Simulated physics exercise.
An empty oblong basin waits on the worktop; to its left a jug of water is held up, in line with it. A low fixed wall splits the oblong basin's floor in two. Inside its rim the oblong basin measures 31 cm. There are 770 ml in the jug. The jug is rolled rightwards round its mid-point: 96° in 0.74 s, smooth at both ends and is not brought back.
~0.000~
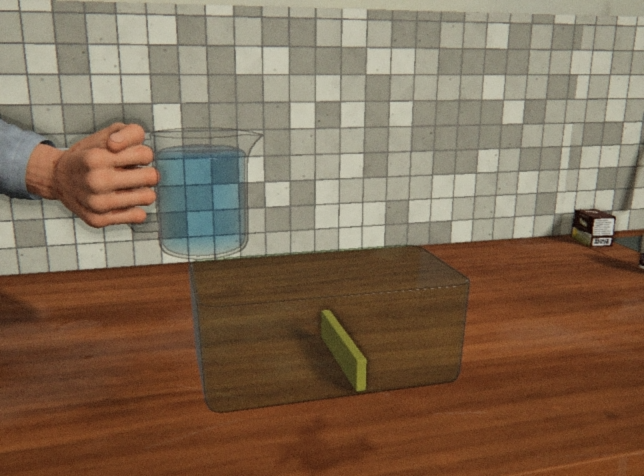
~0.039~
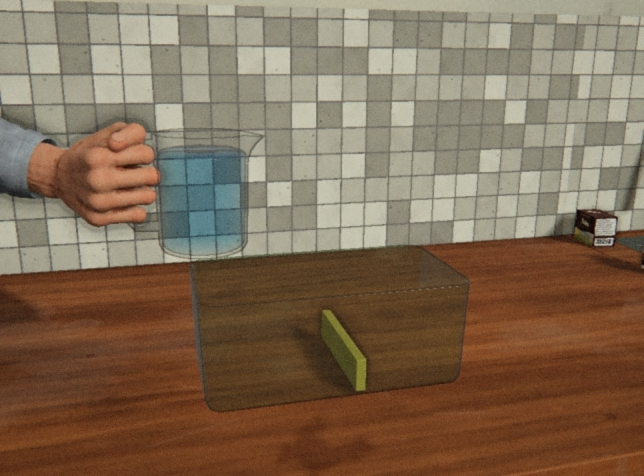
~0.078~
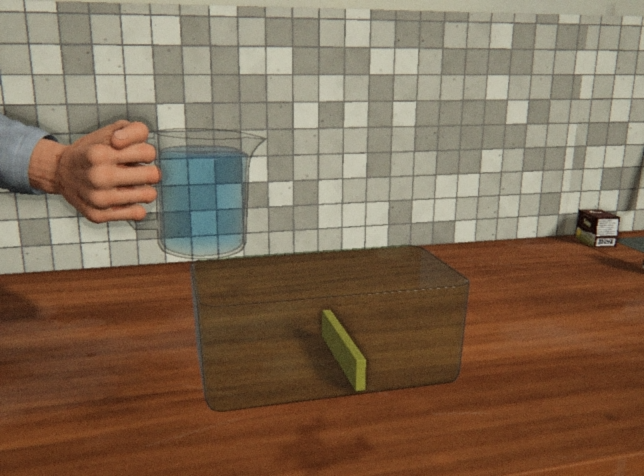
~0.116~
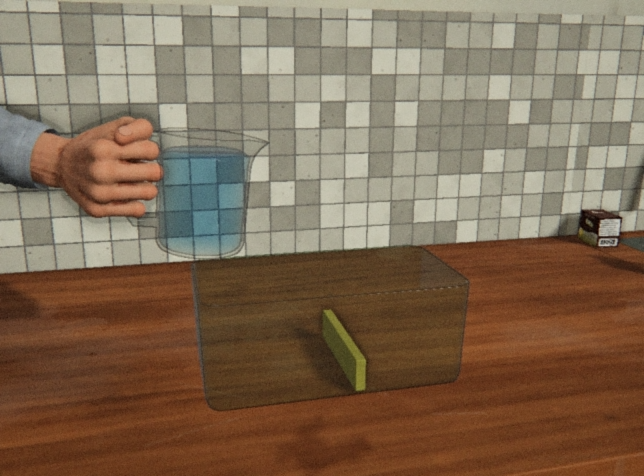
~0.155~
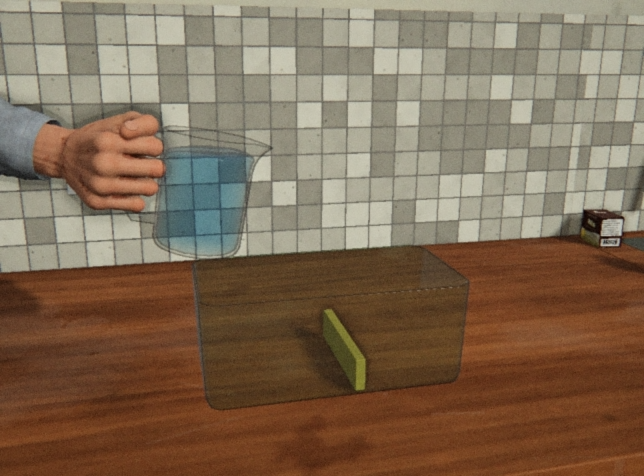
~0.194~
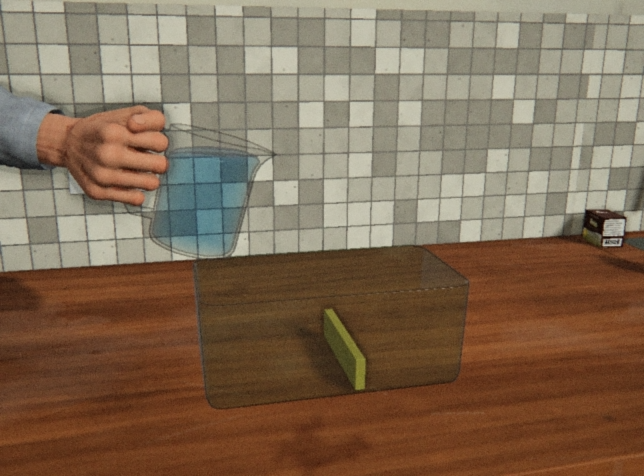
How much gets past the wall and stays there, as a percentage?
The far part has some 11 per cent.
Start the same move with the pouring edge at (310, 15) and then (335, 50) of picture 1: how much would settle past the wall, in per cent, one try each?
First 80, then 60 per cent.
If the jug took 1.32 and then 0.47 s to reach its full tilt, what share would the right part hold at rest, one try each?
First 15, then 10 per cent.
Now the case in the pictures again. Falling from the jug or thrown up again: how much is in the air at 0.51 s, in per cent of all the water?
Some 14 per cent.
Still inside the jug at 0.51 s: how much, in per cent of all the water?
About 80 per cent.
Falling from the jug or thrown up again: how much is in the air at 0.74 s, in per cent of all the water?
About 14 per cent.
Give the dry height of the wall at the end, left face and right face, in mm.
Left about 14 mm, right about 36 mm.
After 0.51 s the tilt is 75° and 79 per cent is still to pour, 6 is left of the wall and 0 right of it.
After 0.74 s the tilt is 96° and 36 per cent is still to pour, 45 is left of the wall and 5 right of it.
After 0.98 s the tilt is 96° and 11 per cent is still to pour, 77 is left of the wall and 7 right of it.
After 1.24 s the tilt is 96° and 3 per cent is still to pour, 85 is left of the wall and 9 right of it.
In the end 87 per cent lies left of the wall, 11 right of it and 2 outside.
